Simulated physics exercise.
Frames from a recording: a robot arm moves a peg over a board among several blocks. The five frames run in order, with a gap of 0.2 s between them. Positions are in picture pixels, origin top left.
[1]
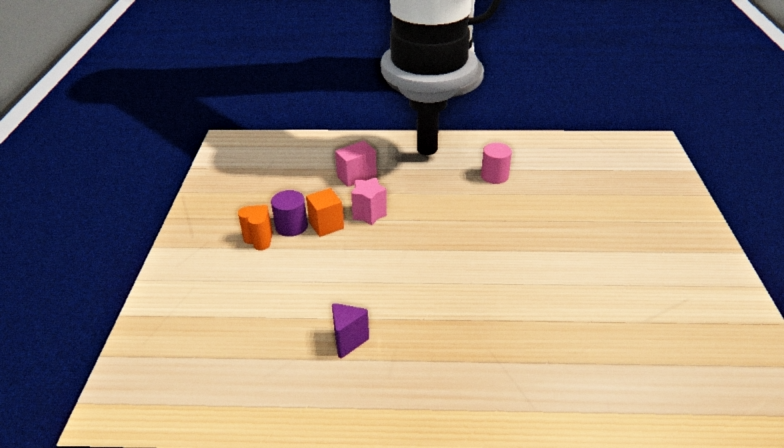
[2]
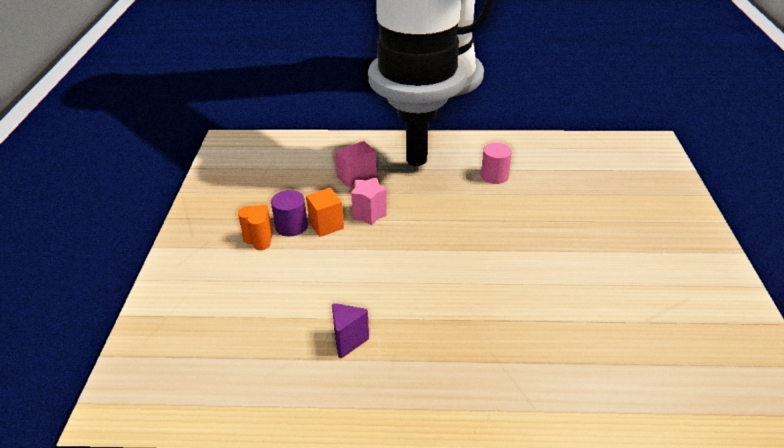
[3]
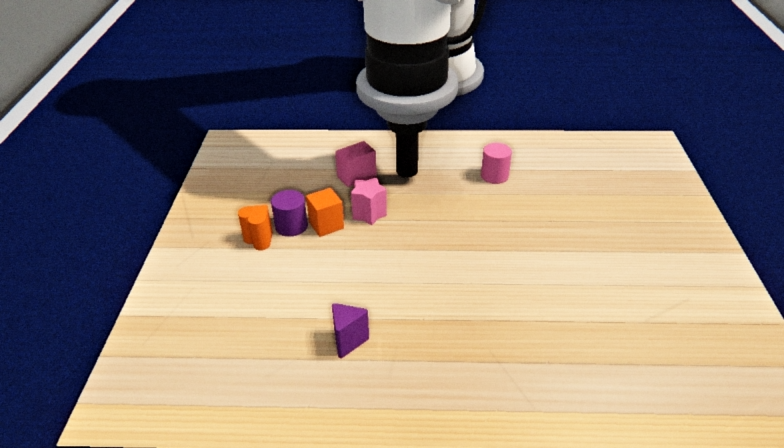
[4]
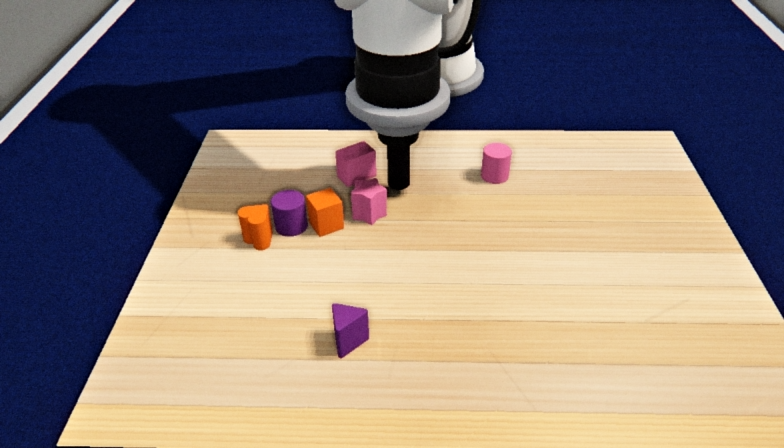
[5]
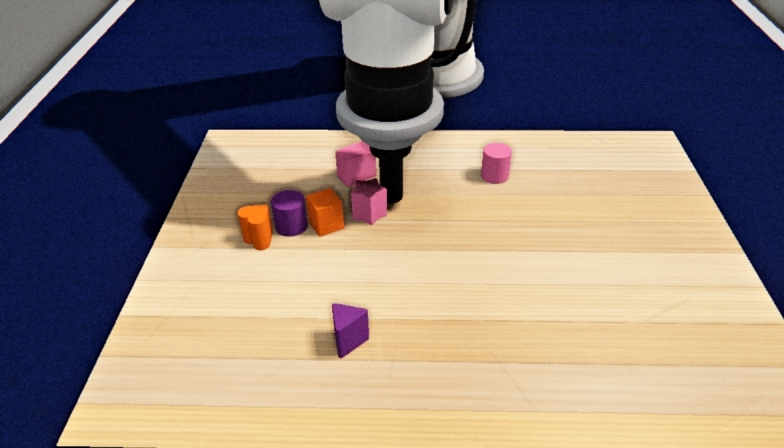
On a wooden board scattered with pink, orange and purple blocks, a robot arm moved its black peg down and to the left, drawing close beside the pink star while the blocks stayed still.
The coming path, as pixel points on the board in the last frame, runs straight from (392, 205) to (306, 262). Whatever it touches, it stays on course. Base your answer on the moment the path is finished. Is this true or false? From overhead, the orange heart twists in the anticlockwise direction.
True - the claim holds.
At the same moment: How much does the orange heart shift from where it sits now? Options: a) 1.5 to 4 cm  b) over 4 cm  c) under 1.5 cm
The one that fits is a, 1.5 to 4 cm.
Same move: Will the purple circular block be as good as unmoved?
No, that is not how it ends up.
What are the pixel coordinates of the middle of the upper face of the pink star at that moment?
I'd say the pink star ends with its top centre at (272, 230).
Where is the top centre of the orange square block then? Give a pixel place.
I'd guess (262, 213).
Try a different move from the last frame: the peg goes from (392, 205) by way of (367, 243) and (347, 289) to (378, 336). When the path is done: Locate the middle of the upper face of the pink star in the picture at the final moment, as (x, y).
Its top middle will sit at (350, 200).
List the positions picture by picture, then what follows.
In the first frame, tip of the peg at (427, 150), middles of tops, orange heart at (254, 213), purple circular block at (288, 199), orange square block at (324, 198), pink star at (368, 187).
In the second frame, peg at (417, 160), nothing pushed.
In the third frame, peg at (407, 172), nothing pushed.
In the fourth frame, peg at (399, 184), nothing pushed.
In the fifth frame, peg at (392, 197), orange heart at (254, 213), purple circular block at (288, 199), orange square block at (324, 198), pink star at (368, 187).
The first path, step by step. One third of the way, peg at (364, 215); purple circular block at (281, 199); orange square block at (309, 204), turned 40° clockwise; pink star at (339, 204).
Two thirds of the way, peg at (335, 234); orange heart at (241, 214), turned 55° anticlockwise; purple circular block at (260, 197); orange square block at (278, 211), turned 65° clockwise; pink star at (305, 219), turned 25° clockwise.
At the end, peg at (305, 254); orange heart at (228, 213), turned 75° anticlockwise; purple circular block at (255, 195); orange square block at (262, 213), turned 100° clockwise; pink star at (272, 230), turned 60° clockwise.
